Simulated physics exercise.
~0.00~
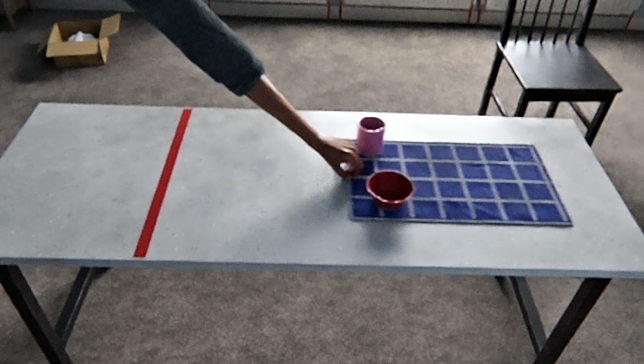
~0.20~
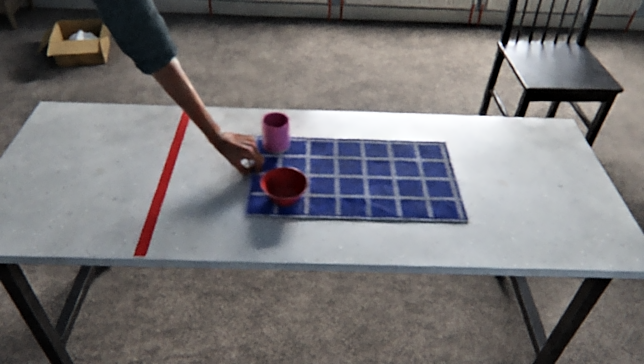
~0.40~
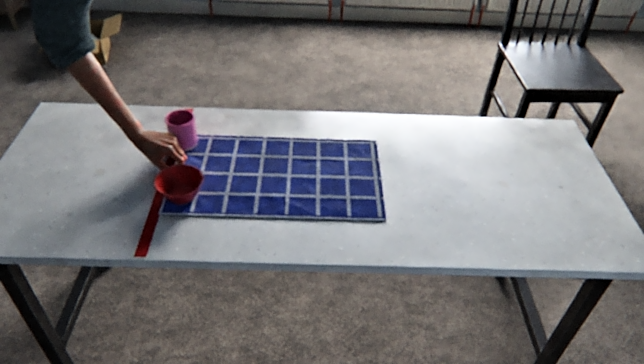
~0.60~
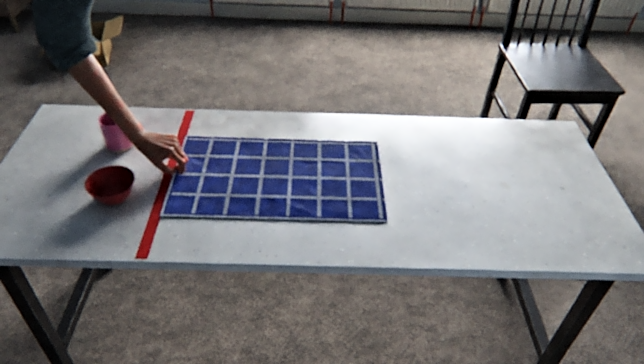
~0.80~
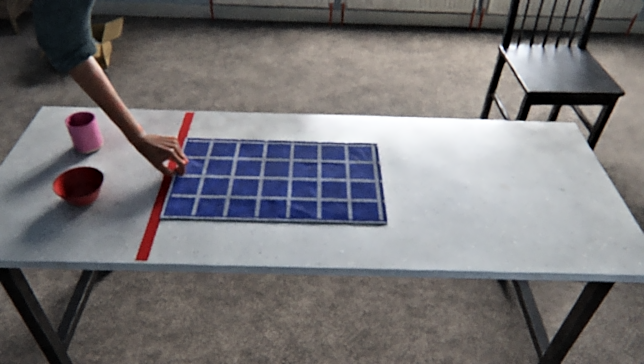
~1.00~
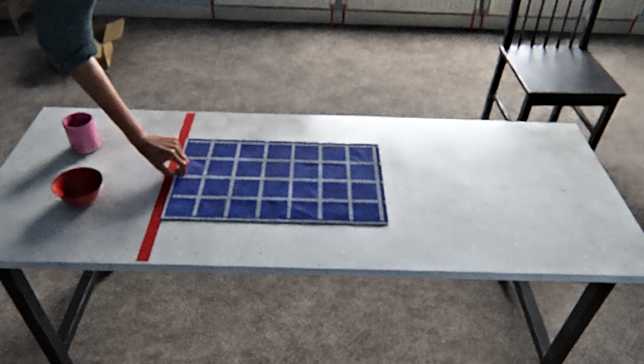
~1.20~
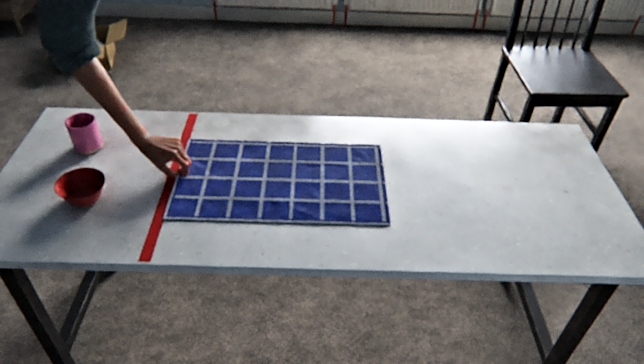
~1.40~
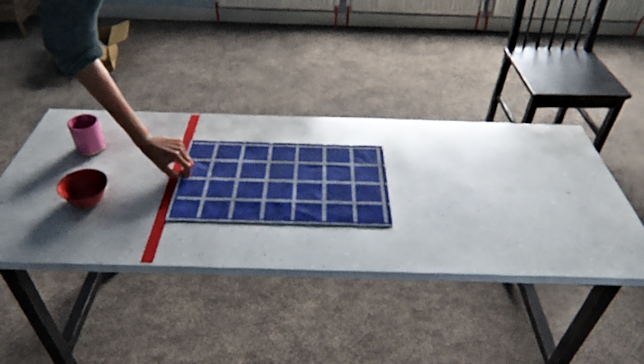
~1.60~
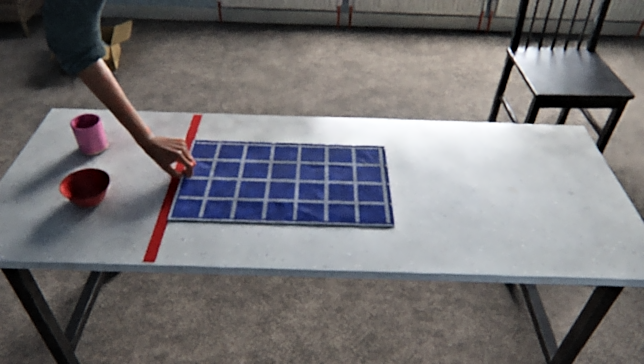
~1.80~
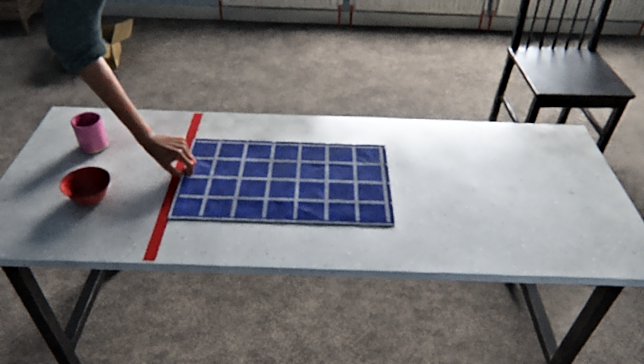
A hand dragged a blue checked cloth carrying a red bowl and a pink mug leftward across a table, then stopped at a strip of red tape. The bowl and mug slid off the front edge and came to rest on the bare tabletop beyond the tape.
